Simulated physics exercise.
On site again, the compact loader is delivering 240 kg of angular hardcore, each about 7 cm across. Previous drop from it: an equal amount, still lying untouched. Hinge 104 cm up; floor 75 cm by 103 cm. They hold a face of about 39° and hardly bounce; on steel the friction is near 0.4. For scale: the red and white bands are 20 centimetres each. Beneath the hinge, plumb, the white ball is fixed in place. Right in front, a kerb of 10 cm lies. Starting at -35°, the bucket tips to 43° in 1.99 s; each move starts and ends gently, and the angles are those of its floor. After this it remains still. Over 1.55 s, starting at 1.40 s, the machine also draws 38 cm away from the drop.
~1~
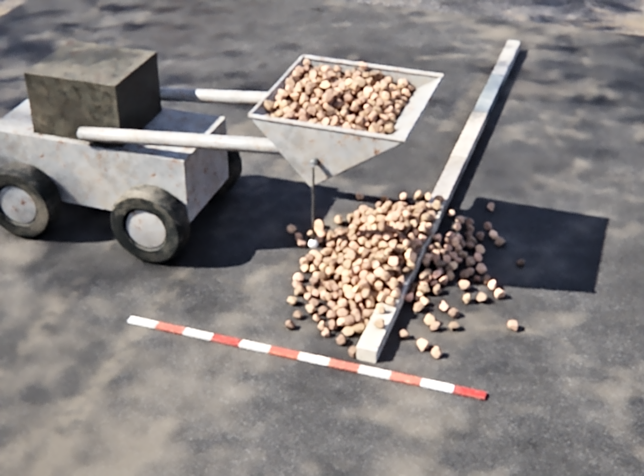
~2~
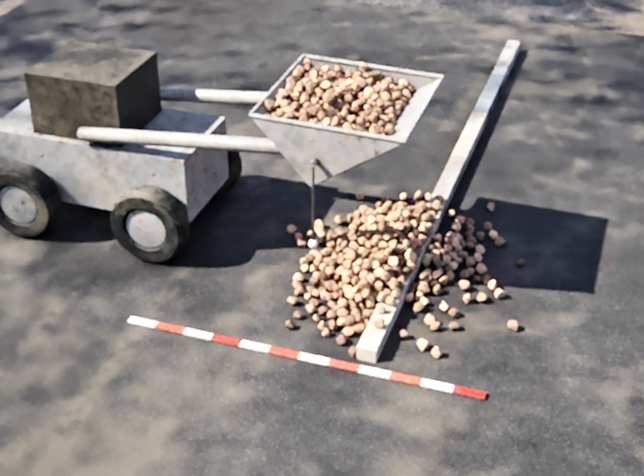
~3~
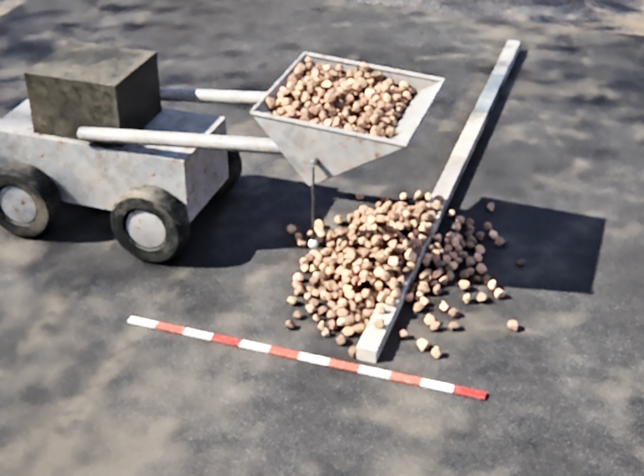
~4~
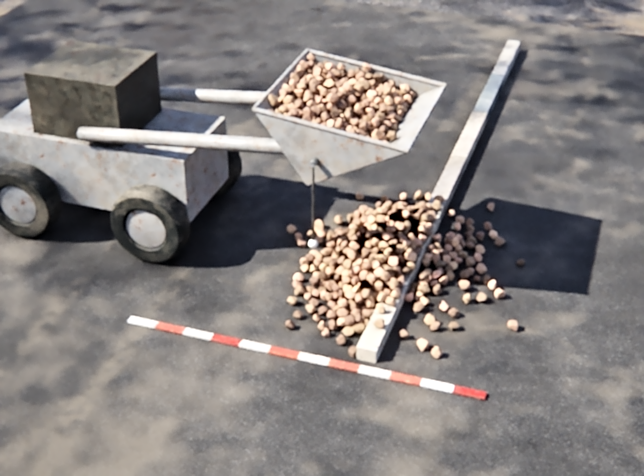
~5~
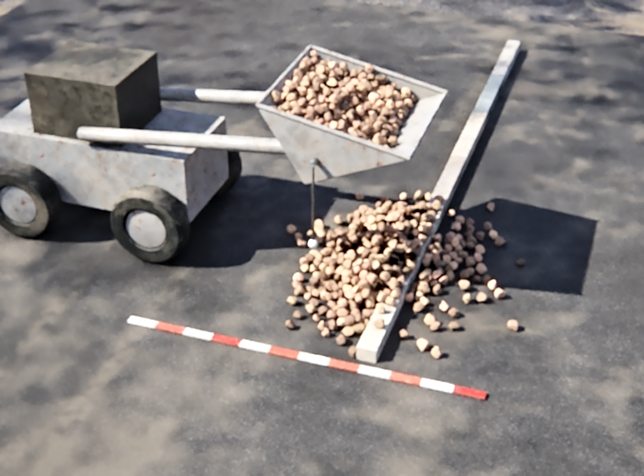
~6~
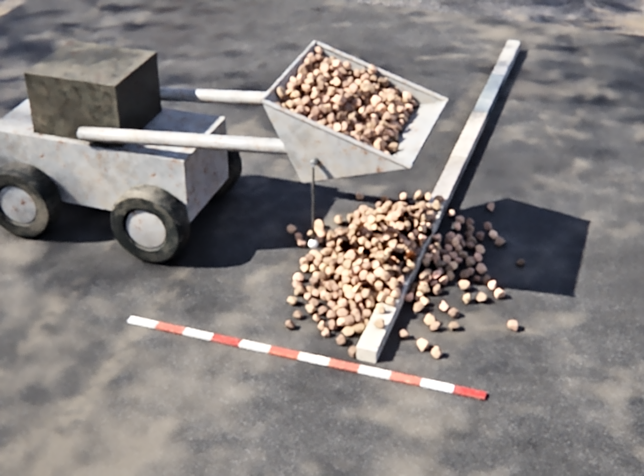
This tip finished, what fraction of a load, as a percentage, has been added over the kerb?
About 59 per cent of a load.
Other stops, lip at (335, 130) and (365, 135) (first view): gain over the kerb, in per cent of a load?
Some 0 percent, and then 15 percent.
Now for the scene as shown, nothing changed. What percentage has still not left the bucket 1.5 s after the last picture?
Roughly 10 parts in a hundred of the load.
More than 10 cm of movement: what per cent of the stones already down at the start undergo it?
I'd say roughly 5 per cent of them.
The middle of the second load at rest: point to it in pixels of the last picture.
(430, 253).
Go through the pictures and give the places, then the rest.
In the first picture, the bucket is at -35°, its lip at (405, 140); the top of the load is at (329, 77). The earlier load is highest near (392, 227), 26 cm above ground level, 87 % on this side of the kerb, 13 % over the kerb.
In the second picture, the bucket is at -34°, its lip at (406, 142); the top of the load is at (326, 75).
The third picture shows lip at (407, 145), floor tilted -32°, highest stones at (315, 74).
In the fourth picture, the bucket is at -28°, its lip at (408, 151); the top of the load is at (308, 71).
The fifth picture shows lip at (410, 159), floor tilted -24°, highest stones at (309, 68).
In the sixth picture, the bucket is at -18°, its lip at (411, 167); the top of the load is at (313, 65).
Then, 0.9 s after the last picture the floor is at 31°; in per cent of one load, 98 in the bucket, 89 on this side of the kerb, 13 over the kerb; the foremost stones are at (497, 281).
Then, 1.5 s after the last picture the floor is at 43°; in per cent of one load, 12 in the bucket, 136 on this side of the kerb, 53 over the kerb; the foremost stones are at (512, 279).
Then, 2.8 s after the last picture the floor is at 43°; in per cent of one load, 0 in the bucket, 128 on this side of the kerb, 72 over the kerb; the foremost stones are at (554, 296).
Then, 5.2 s after the last picture the floor is at 43°; in per cent of one load, 0 in the bucket, 128 on this side of the kerb, 72 over the kerb; the foremost stones are at (554, 296). Net gain over the kerb, 59.
